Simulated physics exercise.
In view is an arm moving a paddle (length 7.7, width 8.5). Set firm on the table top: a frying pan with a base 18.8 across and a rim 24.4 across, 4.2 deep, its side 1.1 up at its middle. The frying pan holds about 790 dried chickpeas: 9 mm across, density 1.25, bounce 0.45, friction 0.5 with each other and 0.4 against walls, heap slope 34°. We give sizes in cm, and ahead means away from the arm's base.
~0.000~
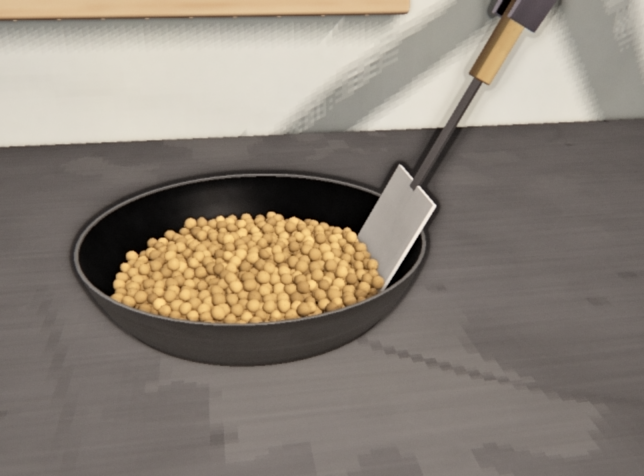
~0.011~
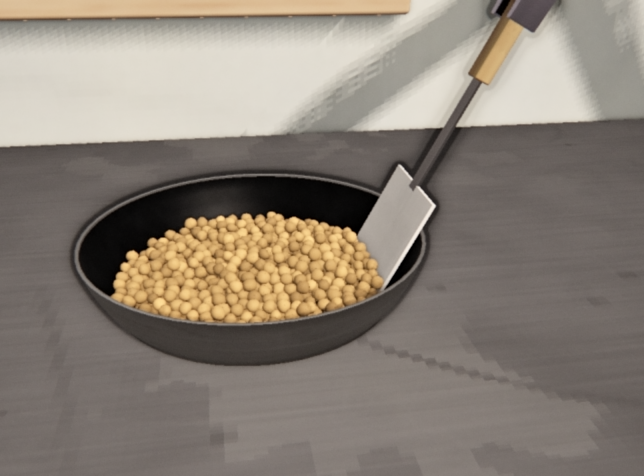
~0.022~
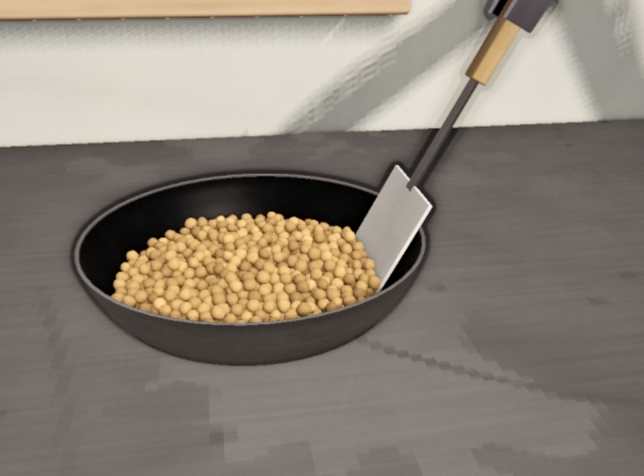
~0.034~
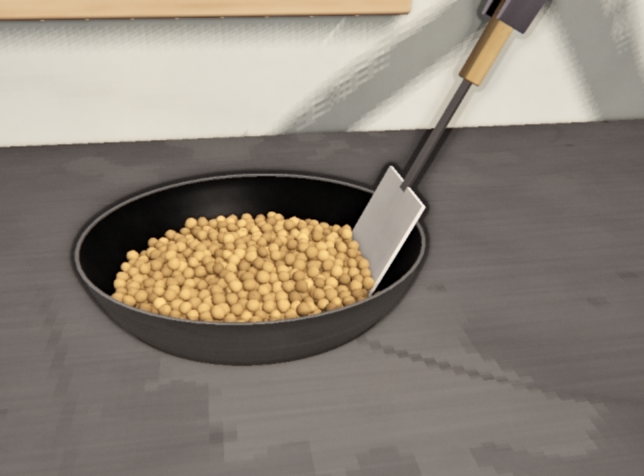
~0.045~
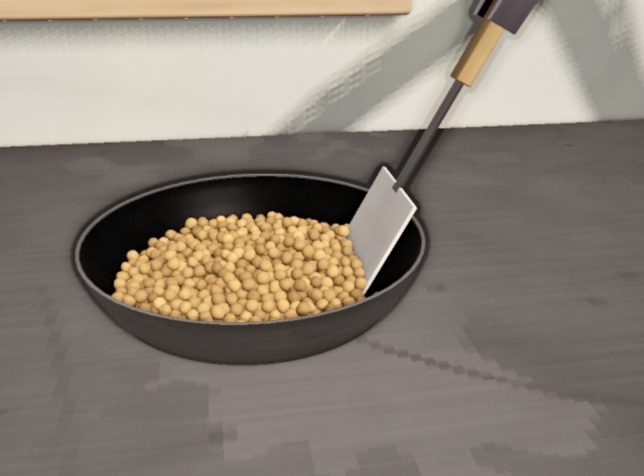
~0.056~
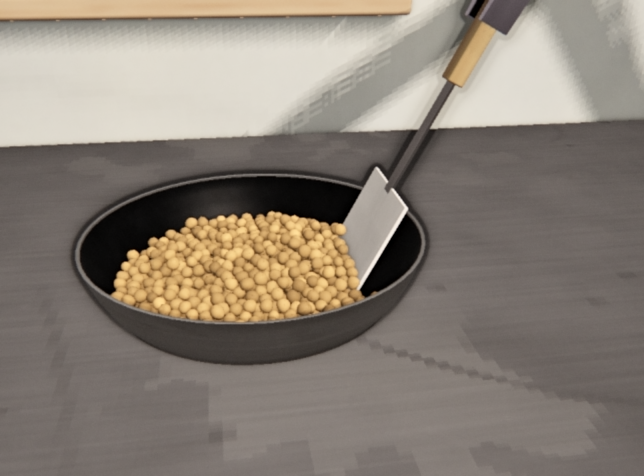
In a dark frying pan, a metal paddle slides slightly left against heaped chickpeas.
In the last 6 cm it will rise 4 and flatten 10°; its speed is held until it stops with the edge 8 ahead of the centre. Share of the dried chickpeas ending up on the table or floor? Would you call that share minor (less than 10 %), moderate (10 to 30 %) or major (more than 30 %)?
I would call it minor.
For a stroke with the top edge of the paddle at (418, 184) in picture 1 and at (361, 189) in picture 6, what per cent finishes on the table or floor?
Around 20 per cent finishes there.
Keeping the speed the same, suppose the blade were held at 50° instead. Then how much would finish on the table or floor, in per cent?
5 %.
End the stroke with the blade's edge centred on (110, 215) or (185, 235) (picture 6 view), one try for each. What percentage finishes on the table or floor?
First try about 20 percent, second about 0 percent.
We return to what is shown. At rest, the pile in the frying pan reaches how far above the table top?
It reaches about 5.0 cm.
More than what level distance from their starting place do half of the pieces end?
The figure is about 3 cm.
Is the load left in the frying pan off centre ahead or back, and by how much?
I'd put it at roughly 4.0 cm toward the front.
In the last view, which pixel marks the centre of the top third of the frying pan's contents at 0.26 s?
The middle lies somewhere about (169, 252).
After 0.16 s, sloping 62°, highest piece 4 above the table; 788 in the frying pan.
After 0.26 s, sloping 58°, highest piece 5 above the table; 788 in the frying pan.
After 0.51 s, sloping 52°, highest piece 5 above the table; 758 in the frying pan, 27 on the table or floor, 3 on the blade or in flight.
After 1.56 s, sloping 52°, highest piece 5 above the table; 756 in the frying pan, 32 on the table or floor.
In the end, 756 in the frying pan, 32 on the table or floor. That is 4 % on the table or floor.
